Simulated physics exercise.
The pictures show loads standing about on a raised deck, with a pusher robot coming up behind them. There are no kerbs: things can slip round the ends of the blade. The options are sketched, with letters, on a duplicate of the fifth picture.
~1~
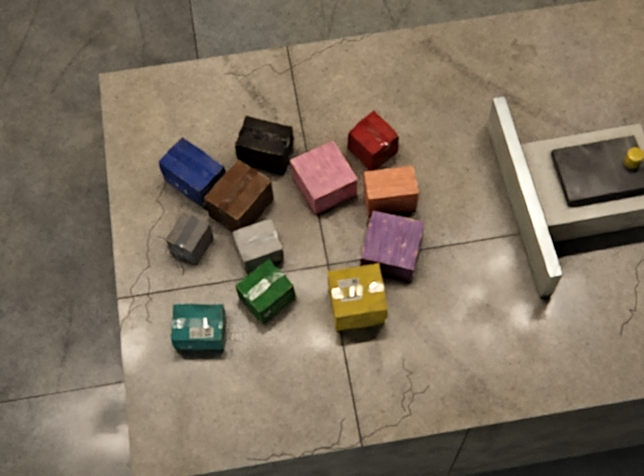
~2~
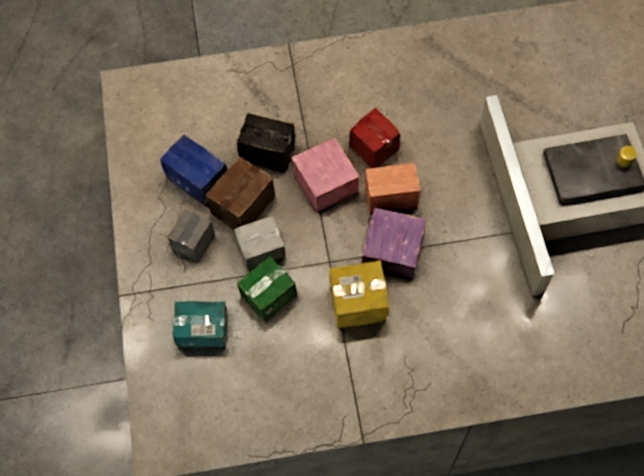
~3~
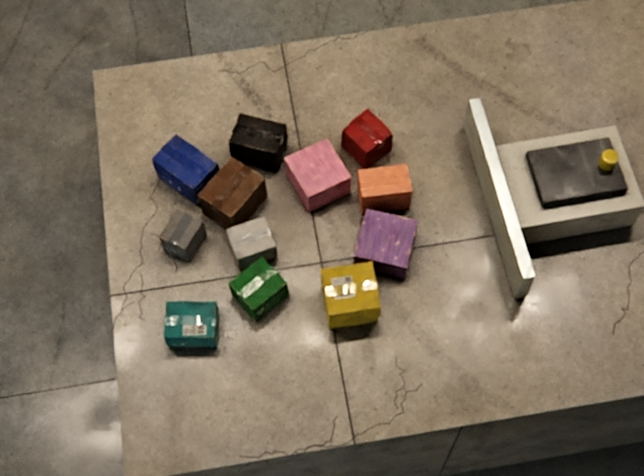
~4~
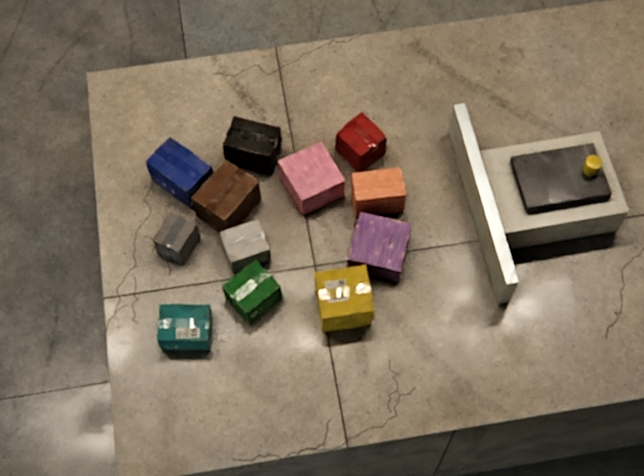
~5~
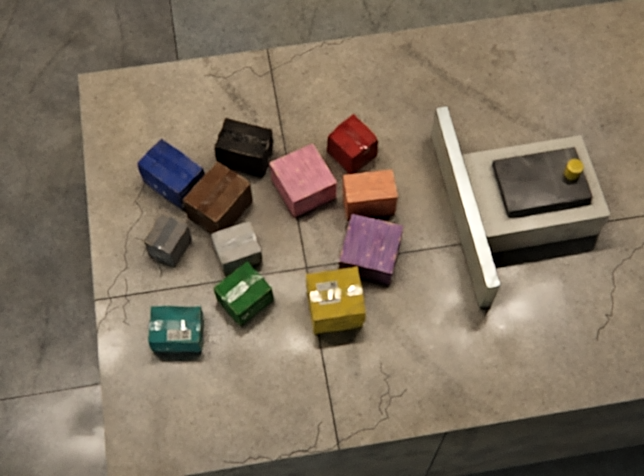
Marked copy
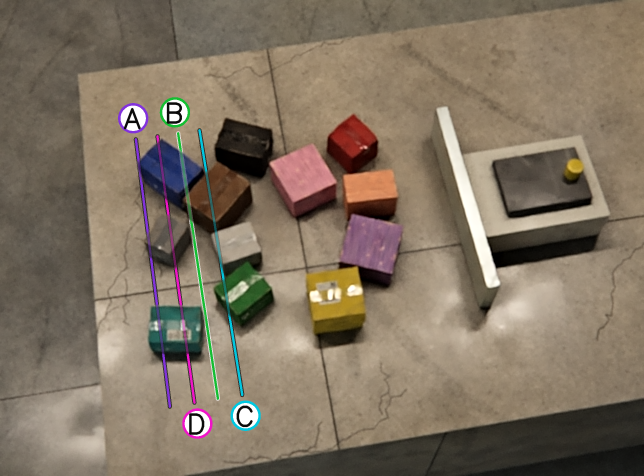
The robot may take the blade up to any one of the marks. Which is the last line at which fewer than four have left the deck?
Line D.
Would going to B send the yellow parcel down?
By then, no.
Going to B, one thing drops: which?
The grey parcel.
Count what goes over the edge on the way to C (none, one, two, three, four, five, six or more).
In all, none.
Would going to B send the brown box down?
No.
On the marked copy, A at (152, 264); B at (197, 257); C at (219, 254); D at (175, 261).
Taking D. A third of the way, robot (432, 197); black box (240, 145); red parcel (318, 144).
Two thirds of the way, robot (328, 212); blue box (123, 167); turquoise parcel (148, 340).
When it is over, robot (246, 224); grey parcel over the edge; brown box (91, 212); one fallen.
As for the rest, A drops six; B is within the limit but short; C is within the limit but short.
